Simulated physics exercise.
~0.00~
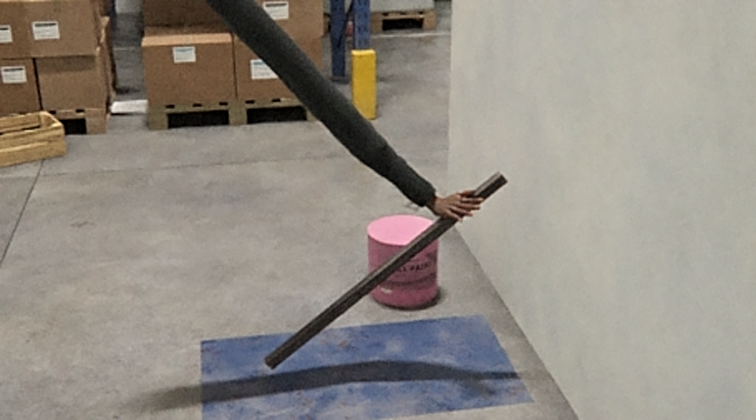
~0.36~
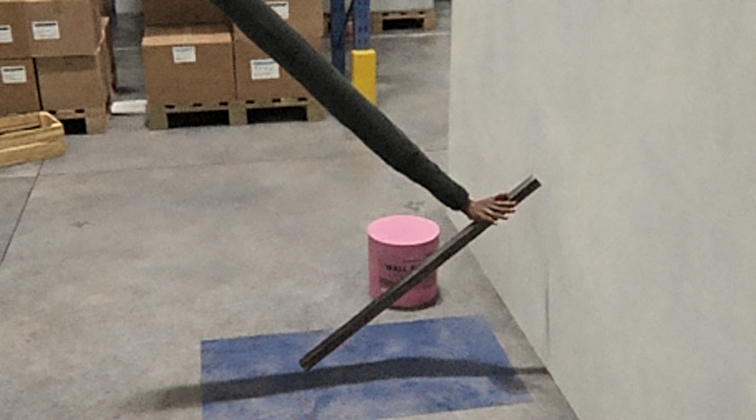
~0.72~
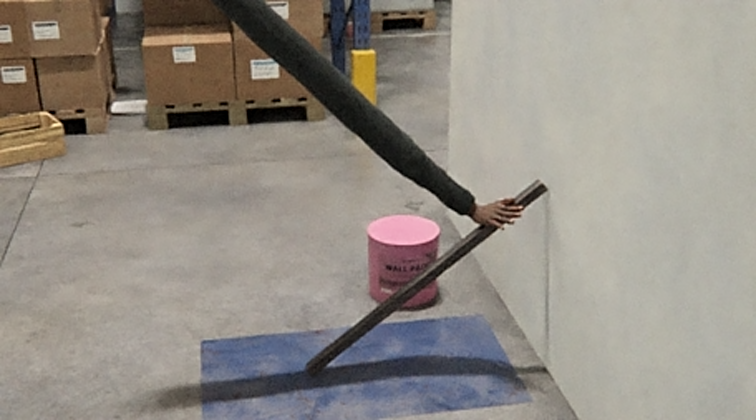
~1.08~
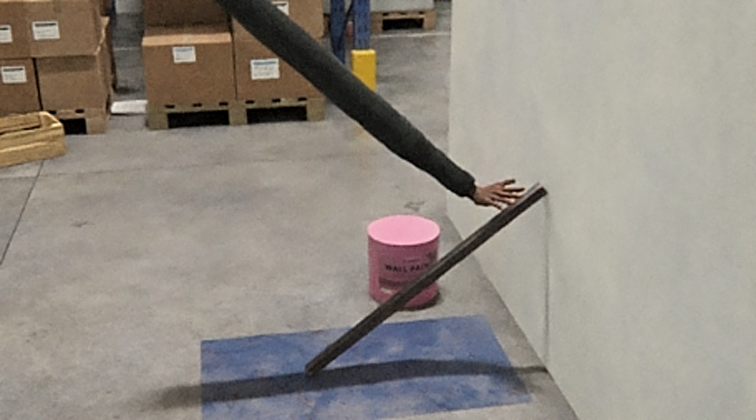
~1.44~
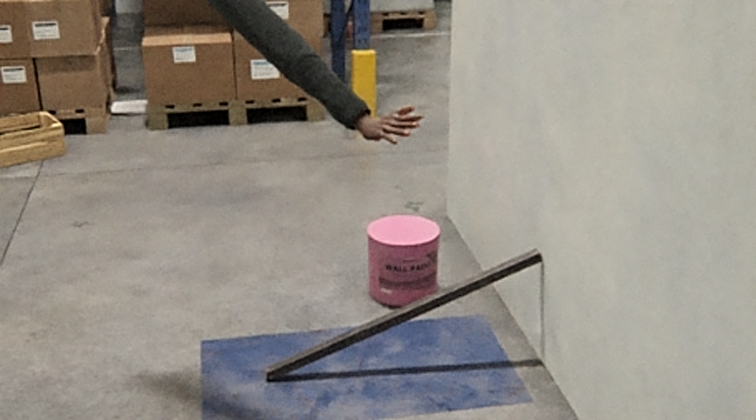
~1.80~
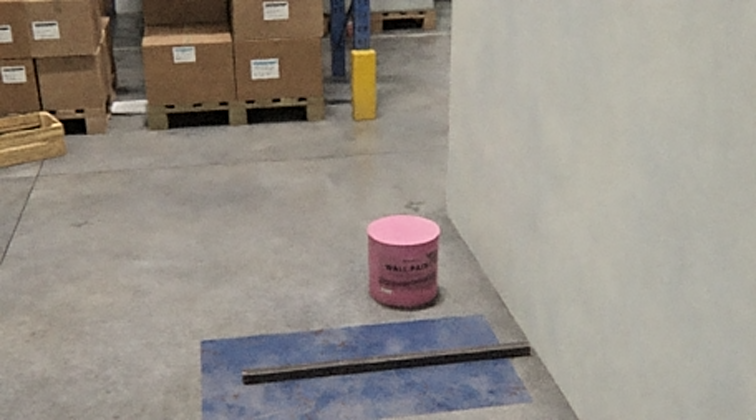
A black pole slid down a bare wall and ended up flat on the floor after a hand had leaned it there and let go, its foot slipping left across a blue patch, while the pink pail nearby stayed put.
